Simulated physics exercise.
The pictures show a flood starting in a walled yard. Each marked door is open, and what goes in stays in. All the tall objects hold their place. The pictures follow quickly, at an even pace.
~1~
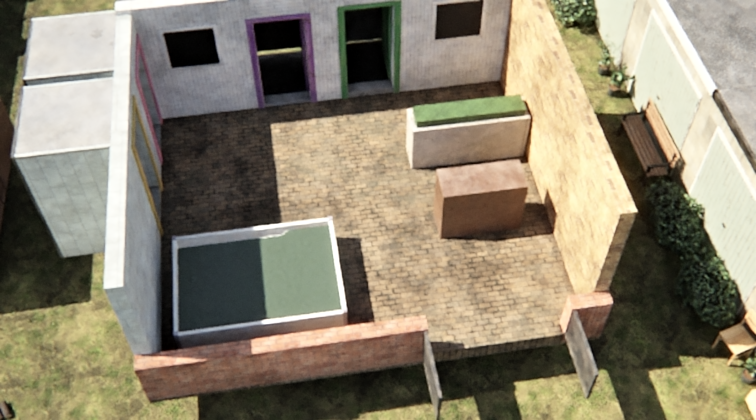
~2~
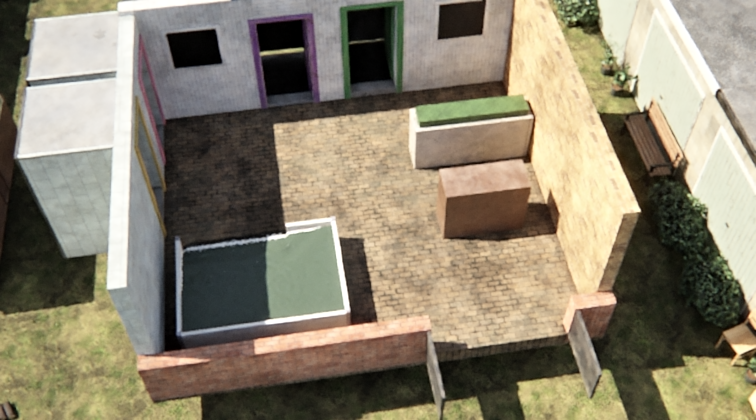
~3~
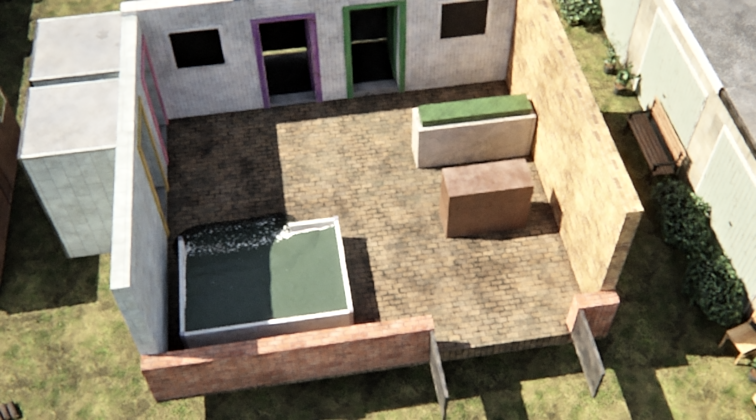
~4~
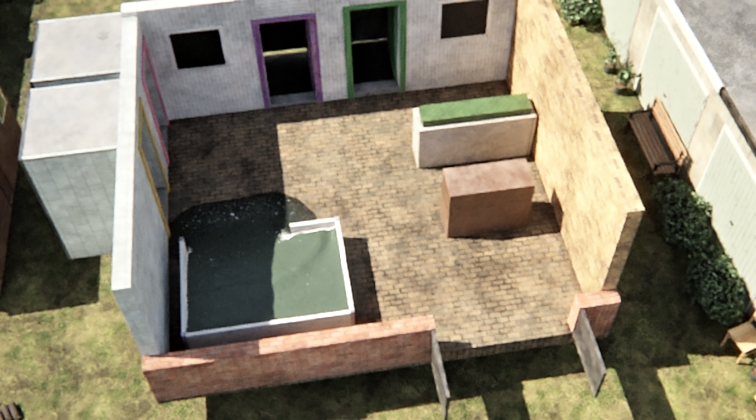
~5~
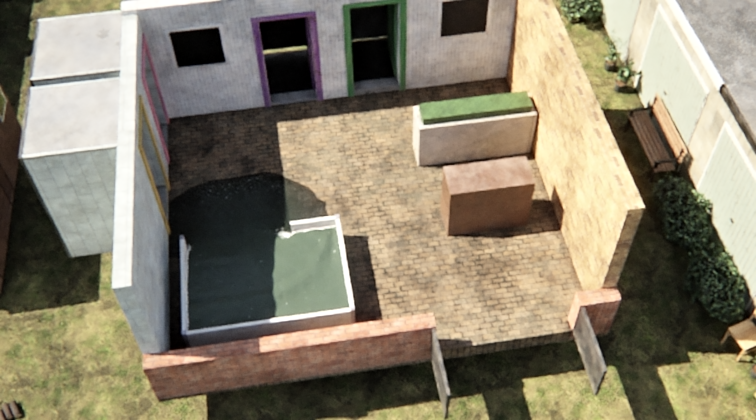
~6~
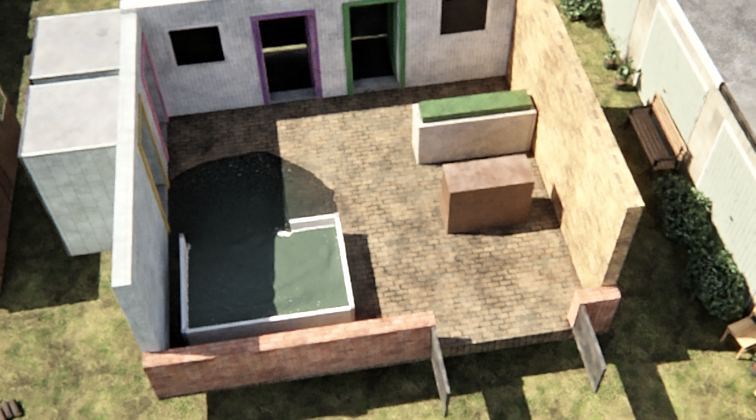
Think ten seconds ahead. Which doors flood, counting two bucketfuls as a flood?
One by one: The purple door lets in a lot; the pink door lets in a lot; the green door admits no more than that; the yellow door admits no more than that.
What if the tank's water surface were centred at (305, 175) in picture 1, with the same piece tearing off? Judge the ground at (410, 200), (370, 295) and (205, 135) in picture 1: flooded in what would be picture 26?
One after the other: Dry, free of water, under water.
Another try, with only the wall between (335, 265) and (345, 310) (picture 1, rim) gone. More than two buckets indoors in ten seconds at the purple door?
In short: The purple door takes less.
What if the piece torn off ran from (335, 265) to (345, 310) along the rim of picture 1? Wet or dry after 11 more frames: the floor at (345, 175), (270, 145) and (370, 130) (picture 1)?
In turn: No water, not flooded, dry.
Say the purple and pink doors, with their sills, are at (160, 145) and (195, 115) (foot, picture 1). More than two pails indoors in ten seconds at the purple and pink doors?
In short: Purple is over, pink lets more in.
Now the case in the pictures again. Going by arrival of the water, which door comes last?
That is the one in green.
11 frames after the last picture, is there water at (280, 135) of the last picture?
Verdict: Covered.
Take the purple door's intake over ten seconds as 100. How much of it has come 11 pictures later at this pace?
Near 15 in a hundred.
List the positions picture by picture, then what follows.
The open tank at (257, 277) is whole and still, in the first frame.
Water pours out on the open tank's far side and has run to a hidden place, in the second frame.
Water pours out on the open tank's far side and has run to (179, 246), in the third frame.
Water pours out on the open tank's far side and has run to (169, 232), in the fourth frame.
Water pours out on the open tank's far side and has run to (270, 177), in the fifth frame.
Water pours out on the open tank's far side and has run to (264, 156), in the sixth frame.
A moment on, water covers 30 % of the floor; the purple door not reached, the pink door wet at the sill, nothing in, the green door not reached, the yellow door wet at the sill, nothing in.
Next, water covers 35 % of the floor; the purple door under two buckets in, the pink door under two buckets in, the green door not reached, the yellow door under two buckets in.
Then, water covers 40 % of the floor; the purple door over two buckets in, the pink door far over two buckets in, the green door wet at the sill, nothing in, the yellow door under two buckets in.
Later, water covers 60 % of the floor; the purple door far over two buckets in, the pink door far over two buckets in, the green door wet at the sill, nothing in, the yellow door under two buckets in.
In the end, water covers 80 % of the floor; the purple door far over two buckets in, the pink door far over two buckets in, the green door wet at the sill, nothing in, the yellow door under two buckets in.
